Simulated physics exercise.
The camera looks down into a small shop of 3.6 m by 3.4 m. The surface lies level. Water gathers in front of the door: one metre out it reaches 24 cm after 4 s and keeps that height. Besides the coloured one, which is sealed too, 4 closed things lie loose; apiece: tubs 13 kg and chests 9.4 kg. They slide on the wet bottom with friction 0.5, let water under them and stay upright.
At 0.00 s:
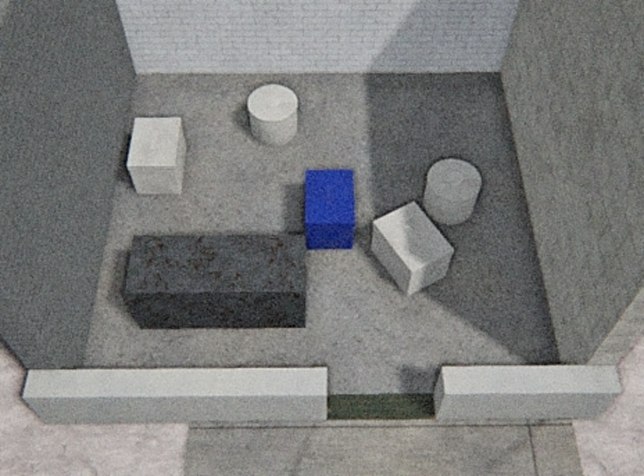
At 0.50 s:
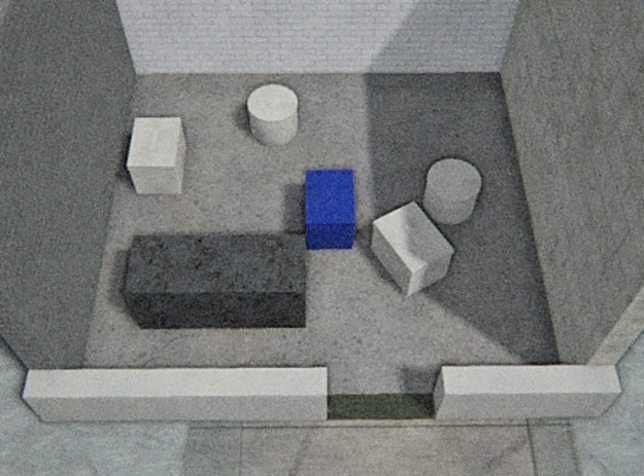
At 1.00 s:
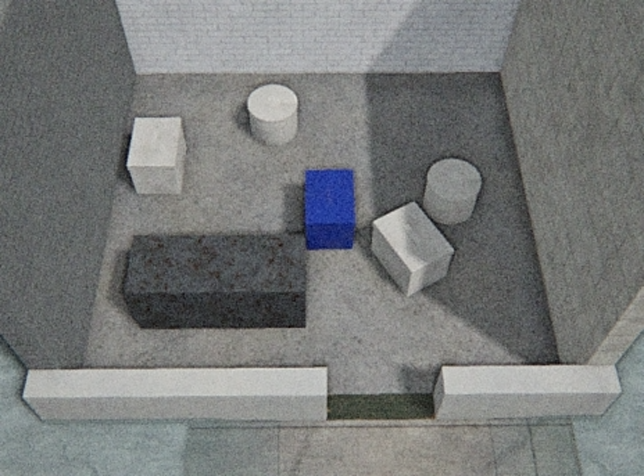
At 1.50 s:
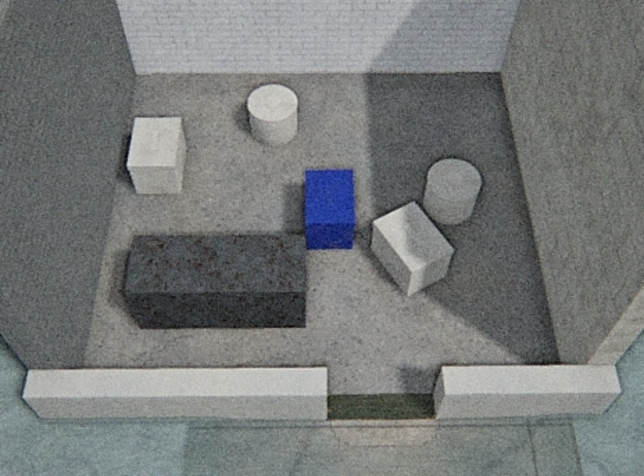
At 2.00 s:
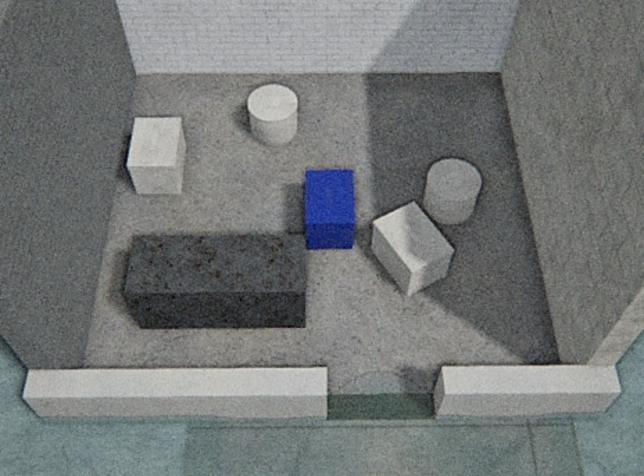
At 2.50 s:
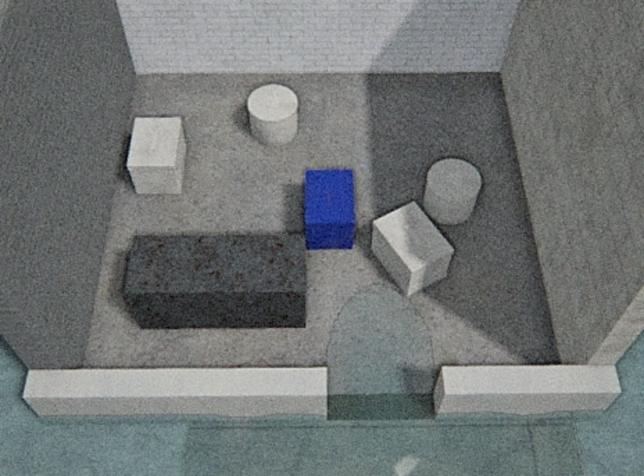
To begin with, a blue box, pale boxes and cylinders, and a long dark block sit on a dry grey floor inside low front walls. Water then spreads over the ground outside, reaches the doorway gap, and slips inside in a small rounded patch, while every object stays still.
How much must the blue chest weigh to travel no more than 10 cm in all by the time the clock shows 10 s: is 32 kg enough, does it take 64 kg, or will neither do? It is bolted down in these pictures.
I expect that the smaller load will do.
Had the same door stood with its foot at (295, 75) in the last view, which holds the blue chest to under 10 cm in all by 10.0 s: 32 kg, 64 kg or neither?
Then the smaller load will do.
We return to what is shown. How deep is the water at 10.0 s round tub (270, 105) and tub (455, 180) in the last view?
Roughly 8 and 11 cm.
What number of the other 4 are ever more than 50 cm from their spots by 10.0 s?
That makes 2.
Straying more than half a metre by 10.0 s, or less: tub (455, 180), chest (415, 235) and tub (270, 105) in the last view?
In that order: Past it, over, under.
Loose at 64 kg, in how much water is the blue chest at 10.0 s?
Roughly 7 cm.
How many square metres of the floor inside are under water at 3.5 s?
Roughly 2.5 m2.
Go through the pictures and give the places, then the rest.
The blue chest at (330, 196) rests on the ground; 0.0 m2 under water; 0 of 5 have shifted, in the first picture.
The blue chest at (330, 196), on the bottom; water covers 0.0 m2; 0 of 5 have shifted, in the second picture.
The blue chest at (330, 196), on the bottom; water covers 0.0 m2; 0 of 5 have shifted, in the third picture.
The blue chest at (330, 196) rests on the ground; water covers 0.0 m2; 0 of 5 have shifted, in the fourth picture.
The blue chest at (330, 196) rests on the ground; 0.1 m2 under water; 0 of 5 have shifted, in the fifth picture.
The blue chest at (330, 196), on the bottom; 0.6 m2 under water; 0 of 5 have shifted, in the sixth picture.
After 3.5 s the blue chest would be 0 cm from its start with 32 kg and 0 cm from its start with 64 kg; 4 cm of water round it then.
After 4.5 s the blue chest would be 0 cm from its start with 32 kg and 0 cm from its start with 64 kg; 6 cm of water round it then.
After 7.0 s the blue chest would be 0 cm from its start with 32 kg and 0 cm from its start with 64 kg; 5 cm of water round it then.
After 10.0 s the blue chest would be 0 cm from its start with 32 kg and 0 cm from its start with 64 kg; 7 cm of water round it then.
